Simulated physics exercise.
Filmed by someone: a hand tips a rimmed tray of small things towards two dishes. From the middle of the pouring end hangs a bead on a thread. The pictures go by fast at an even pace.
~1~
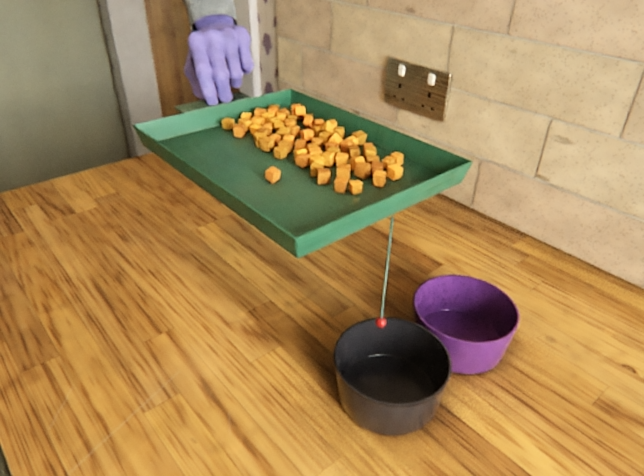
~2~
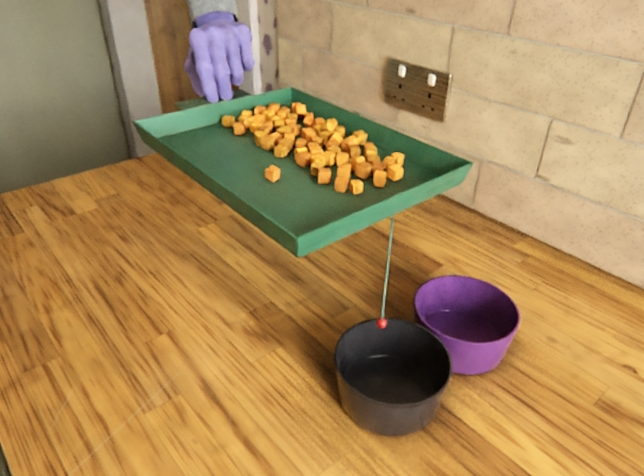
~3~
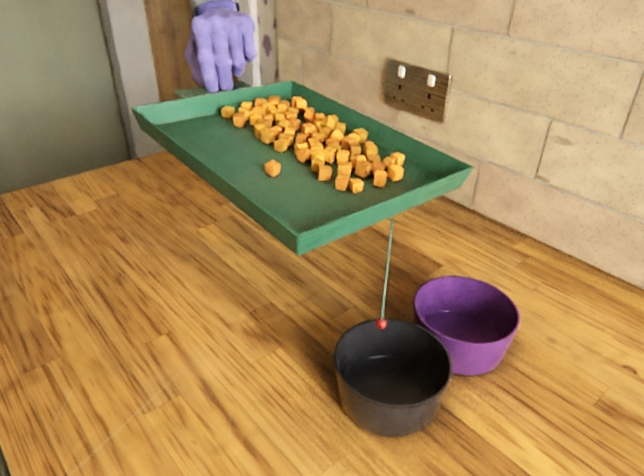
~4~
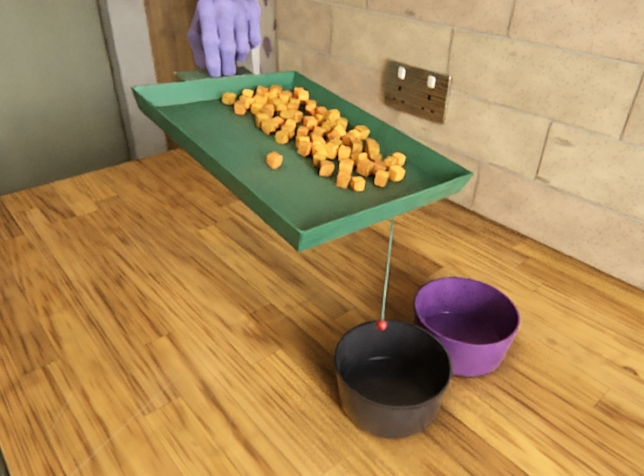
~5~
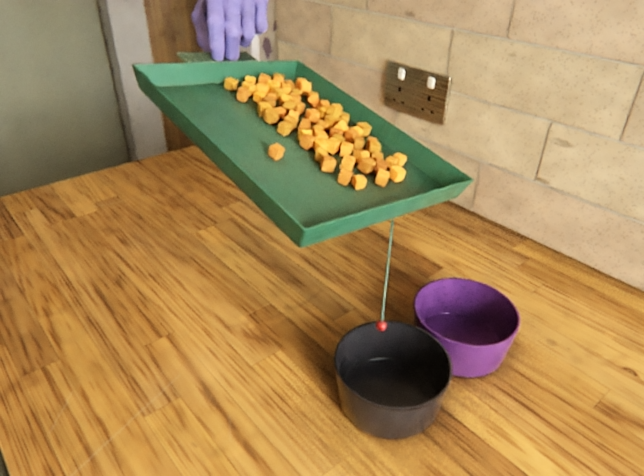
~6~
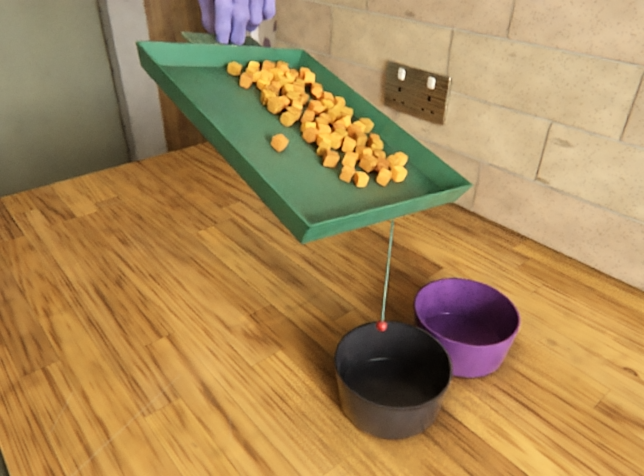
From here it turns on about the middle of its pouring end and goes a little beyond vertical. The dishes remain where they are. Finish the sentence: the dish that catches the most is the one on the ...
... right.
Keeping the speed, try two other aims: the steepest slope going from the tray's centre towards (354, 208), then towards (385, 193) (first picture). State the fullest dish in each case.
First case: The dish at left. Second case: The dish at right.
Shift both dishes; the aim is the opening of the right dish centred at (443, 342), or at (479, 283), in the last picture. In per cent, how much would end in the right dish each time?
Close to 30 in a hundred first, close to 50 in a hundred second.
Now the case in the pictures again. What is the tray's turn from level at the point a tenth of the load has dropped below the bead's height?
That would be about 90 degrees from level.
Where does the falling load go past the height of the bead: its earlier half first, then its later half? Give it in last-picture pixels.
The opening part goes through (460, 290); what follows goes through (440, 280).
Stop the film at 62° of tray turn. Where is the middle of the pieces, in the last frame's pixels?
In the last view the centre sits at roughly (410, 149).
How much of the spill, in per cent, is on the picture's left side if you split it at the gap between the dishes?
Estimate: About 40 per cent.
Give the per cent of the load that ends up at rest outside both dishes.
Close to 30 in a hundred.
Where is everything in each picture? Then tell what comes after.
Corners of the pouring end (297, 233) and (465, 161), level; middle of the load (317, 144), croutons; left dish (434, 408); right dish (506, 349); bead on its thread (381, 322), in the first frame.
Corners of the pouring end (298, 232) and (465, 162), level; middle of the load (317, 143), in the second frame.
Corners of the pouring end (300, 230) and (466, 166), tipped barely, lowest at the right corner; middle of the load (318, 139), in the third frame.
Corners of the pouring end (303, 227) and (466, 172), tipped a little, lowest at the right corner; middle of the load (319, 133), in the fourth frame.
Corners of the pouring end (307, 223) and (466, 177), tipped a little, lowest at the right corner; middle of the load (321, 126), in the fifth frame.
Corners of the pouring end (311, 220) and (466, 182), tipped clearly, lowest at the right corner; middle of the load (324, 119); left dish (435, 412); right dish (507, 352), in the sixth frame.
Just after the last frame, tray tipped steeply; every one on the tray.
A moment on, tray tipped past a quarter turn; the larger part on the tray; about a tenth in the right dish; just a few outside both; about a tenth in the air.
Further on, tray tipped past a quarter turn; just a few in the left dish; roughly two thirds in the right dish; roughly a quarter outside both; just a few in the air.
When it is over, tray tipped past a quarter turn; just a few in the left dish; roughly two thirds in the right dish; roughly a third outside both.
